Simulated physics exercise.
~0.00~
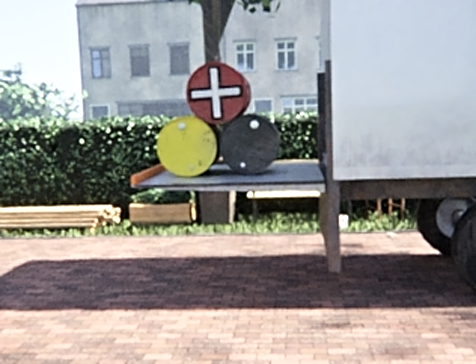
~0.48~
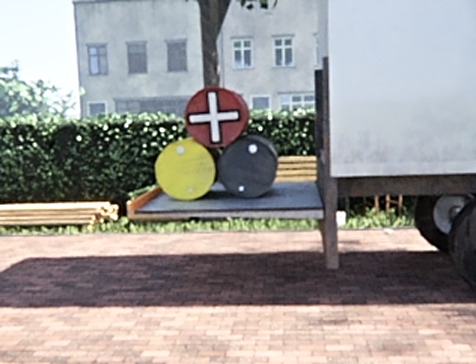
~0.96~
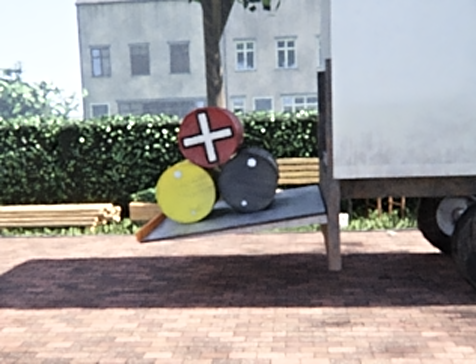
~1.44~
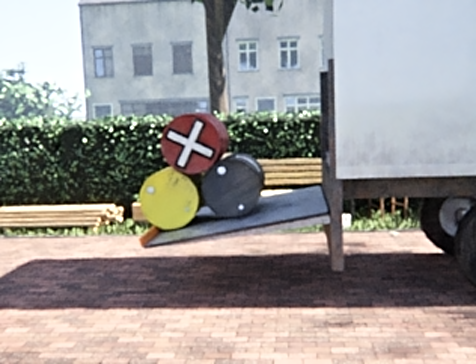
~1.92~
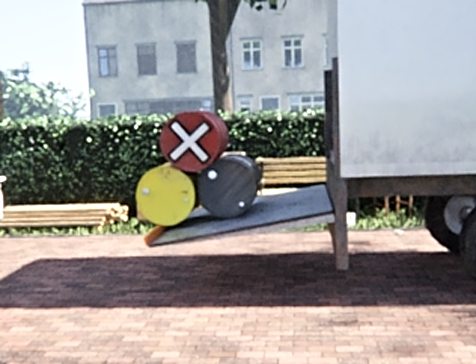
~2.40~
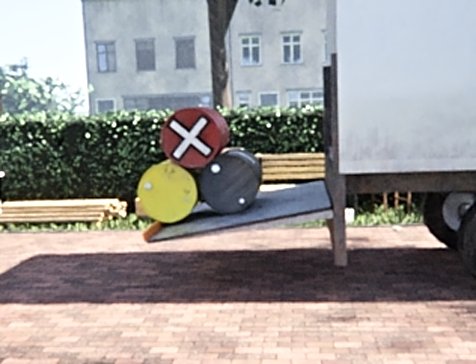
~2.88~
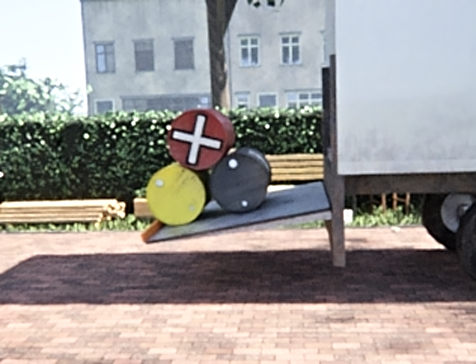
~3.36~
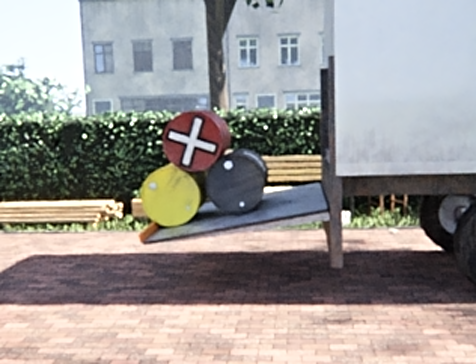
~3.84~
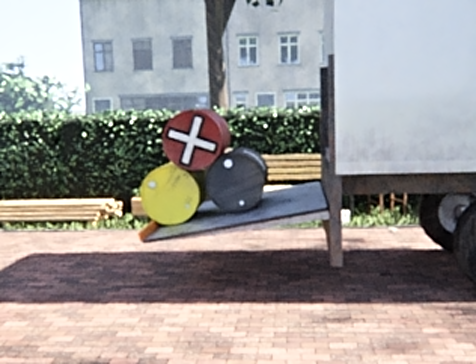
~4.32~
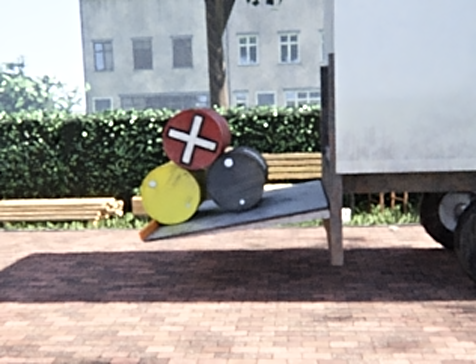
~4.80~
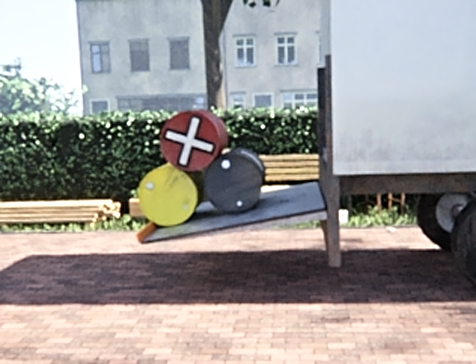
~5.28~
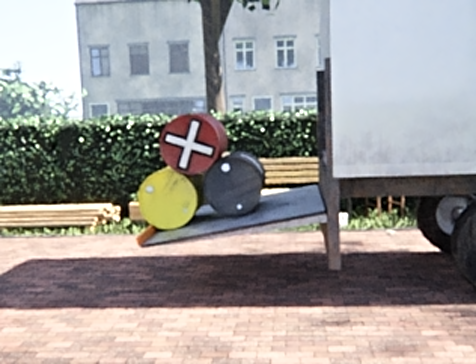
The clip opens on a brick-paved yard, where three drums sit stacked on the tail-lift of a truck, a red one marked with a white cross resting on a yellow one and a dark grey one. The platform lowers a little, then tips so its outer edge slopes down to the left. The drums shift left toward the raised lip at that edge, and the white cross turns as the red drum rolls. They then rock slightly back to the right and settle. At the end all three remain stacked on the sloping platform, with none having gone over the edge.
